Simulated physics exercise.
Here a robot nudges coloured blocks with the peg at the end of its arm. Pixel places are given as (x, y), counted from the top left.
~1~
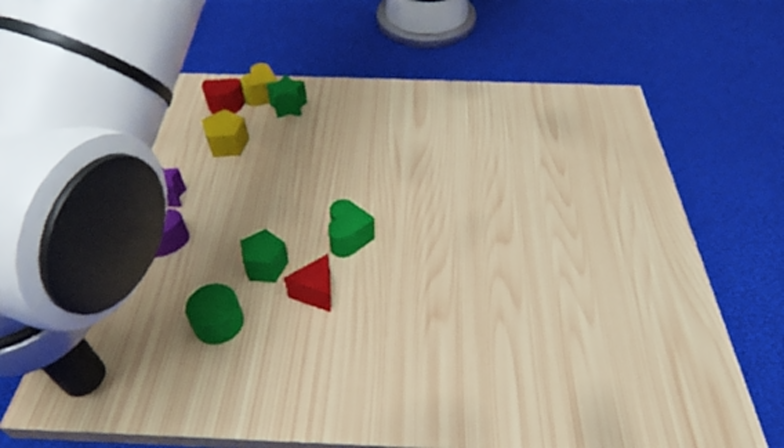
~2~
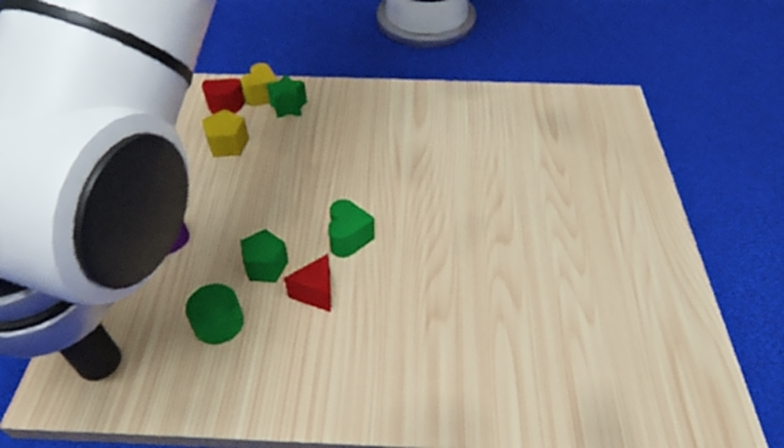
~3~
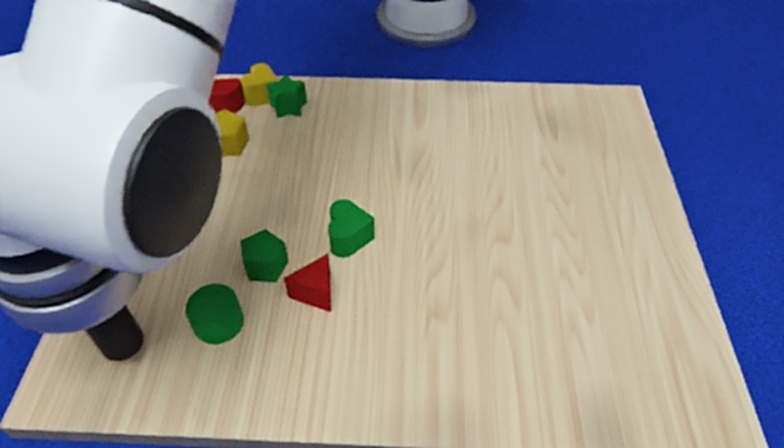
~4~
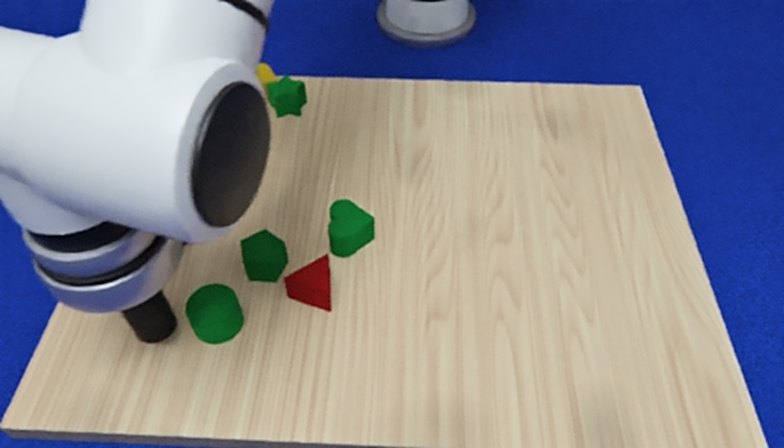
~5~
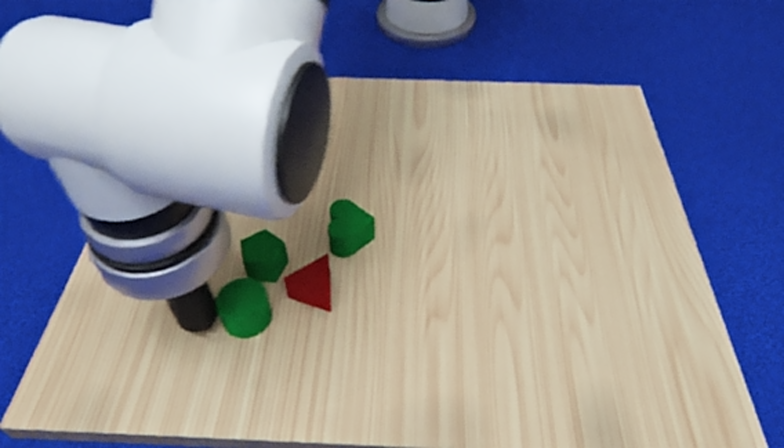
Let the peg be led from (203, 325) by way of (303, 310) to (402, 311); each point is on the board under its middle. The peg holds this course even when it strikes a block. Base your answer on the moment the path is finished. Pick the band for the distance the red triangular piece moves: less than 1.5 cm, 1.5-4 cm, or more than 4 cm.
Ends over 4 cm away.
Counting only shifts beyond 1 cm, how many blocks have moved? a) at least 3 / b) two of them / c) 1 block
Correct choice: B.
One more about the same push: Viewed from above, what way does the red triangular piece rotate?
Prediction: Counterclockwise.
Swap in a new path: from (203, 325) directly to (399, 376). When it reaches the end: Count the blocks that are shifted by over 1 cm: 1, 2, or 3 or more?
Put simply, two blocks are moved more than 1 cm.
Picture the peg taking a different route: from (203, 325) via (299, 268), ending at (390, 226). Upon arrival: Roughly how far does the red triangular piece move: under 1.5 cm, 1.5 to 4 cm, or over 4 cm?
Once the path is done, the red triangular piece lies 1.5 to 4 cm from its present place.
The first path, step by step. One third of the way, peg at (268, 301); green disc at (311, 286); red triangular piece at (341, 262), turned 15° clockwise.
Two thirds of the way, peg at (337, 301); green disc at (381, 285); red triangular piece at (362, 251), turned 20° anticlockwise.
At the end, peg at (402, 302); green disc at (444, 277); green pentagon in place; red triangular piece at (362, 251), turned 20° anticlockwise.
